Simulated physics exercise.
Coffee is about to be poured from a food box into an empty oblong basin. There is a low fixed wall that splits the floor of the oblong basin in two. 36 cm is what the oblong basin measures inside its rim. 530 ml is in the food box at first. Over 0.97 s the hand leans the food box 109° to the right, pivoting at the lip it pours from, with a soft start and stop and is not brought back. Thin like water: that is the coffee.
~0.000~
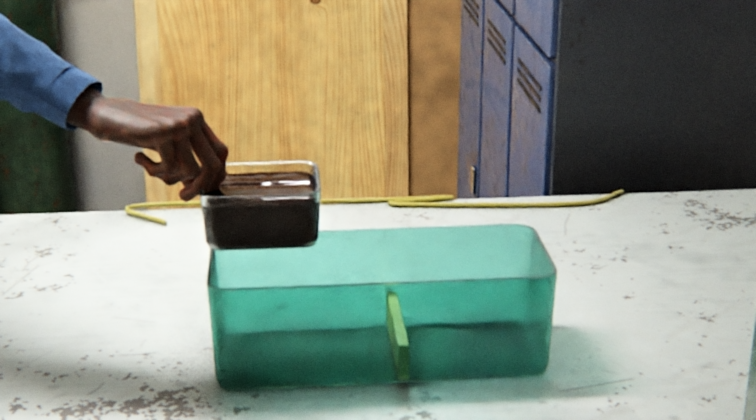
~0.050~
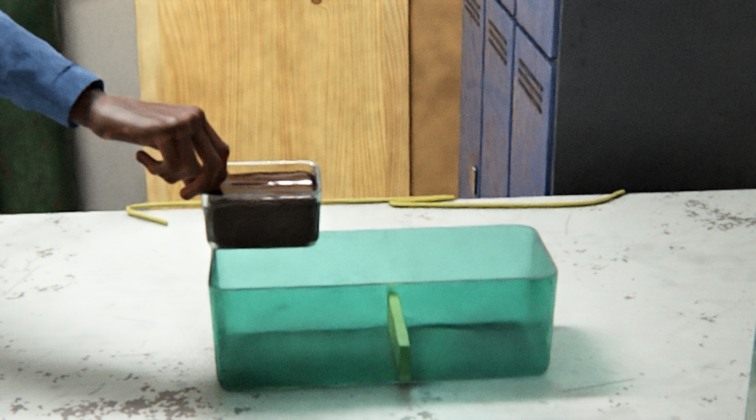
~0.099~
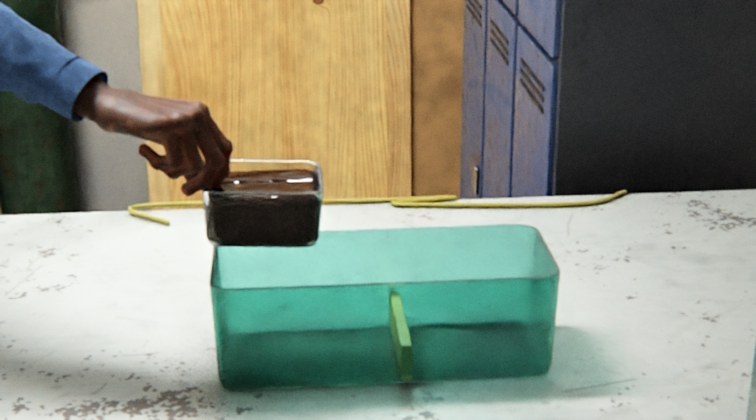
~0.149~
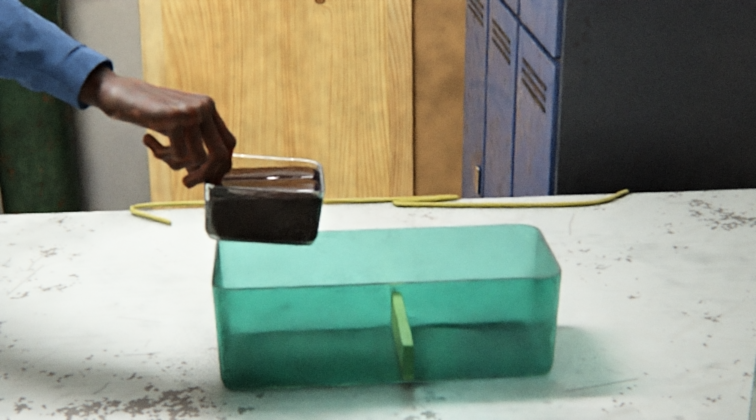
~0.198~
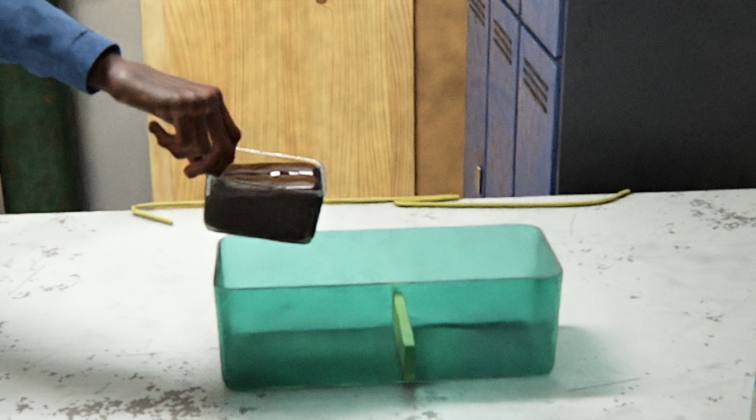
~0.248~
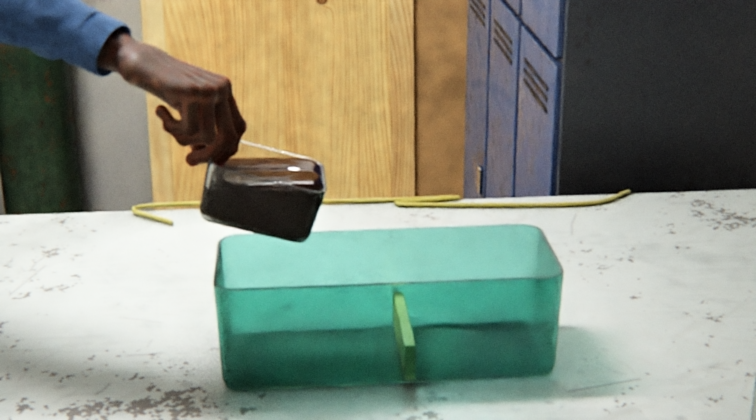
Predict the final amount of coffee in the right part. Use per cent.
The right part ends with roughly 71 per cent.
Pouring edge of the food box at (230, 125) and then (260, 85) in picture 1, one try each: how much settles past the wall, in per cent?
About 10 %, then about 30 %.
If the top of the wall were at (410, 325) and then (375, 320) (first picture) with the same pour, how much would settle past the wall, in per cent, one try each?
First try about 55 %, second try about 90 %.
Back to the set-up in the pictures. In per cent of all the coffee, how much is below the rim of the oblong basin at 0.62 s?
Near 22 in a hundred.
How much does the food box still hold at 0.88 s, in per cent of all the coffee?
Around 4 percent of it.
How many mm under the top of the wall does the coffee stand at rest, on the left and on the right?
It's around 36 mm on the left side and around 22 mm on the right side.
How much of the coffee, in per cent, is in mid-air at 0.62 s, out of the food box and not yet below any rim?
Some 42 per cent.
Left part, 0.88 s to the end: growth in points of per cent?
It comes to some 10 per cent.
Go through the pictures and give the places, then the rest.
In the first frame, it leans 0°; its right rim is at (318, 179); the coffee meets the walls at (205, 187) and (316, 184); the oblong basin's rim runs from (210, 263) to (545, 250); the wall's top is at (397, 318).
In the second frame, it leans 1°; its right rim is at (319, 179); the coffee meets the walls at (207, 187) and (317, 183).
In the third frame, it leans 3°; its right rim is at (321, 179); the coffee meets the walls at (208, 186) and (318, 181).
In the fourth frame, it leans 6°; its right rim is at (322, 179); the coffee meets the walls at (209, 183) and (320, 178).
In the fifth frame, it leans 11°; its right rim is at (323, 179); the coffee meets the walls at (210, 178) and (322, 175).
In the sixth frame, it leans 17°; its right rim is at (324, 179); the coffee meets the walls at (209, 172) and (323, 172); 1 per cent is over the edge.
After 0.62 s the tilt is 77° and 38 per cent is still to pour, 15 is left of the wall and 6 right of it.
After 0.88 s the tilt is 107° and 4 per cent is still to pour, 18 is left of the wall and 71 right of it.
After 1.16 s the tilt is 109° and 0 per cent is still to pour, 28 is left of the wall and 71 right of it.
After 1.47 s the tilt is 109° and 0 per cent is still to pour, 28 is left of the wall and 71 right of it.
In the end 28 per cent lies left of the wall, 71 right of it and 1 outside.
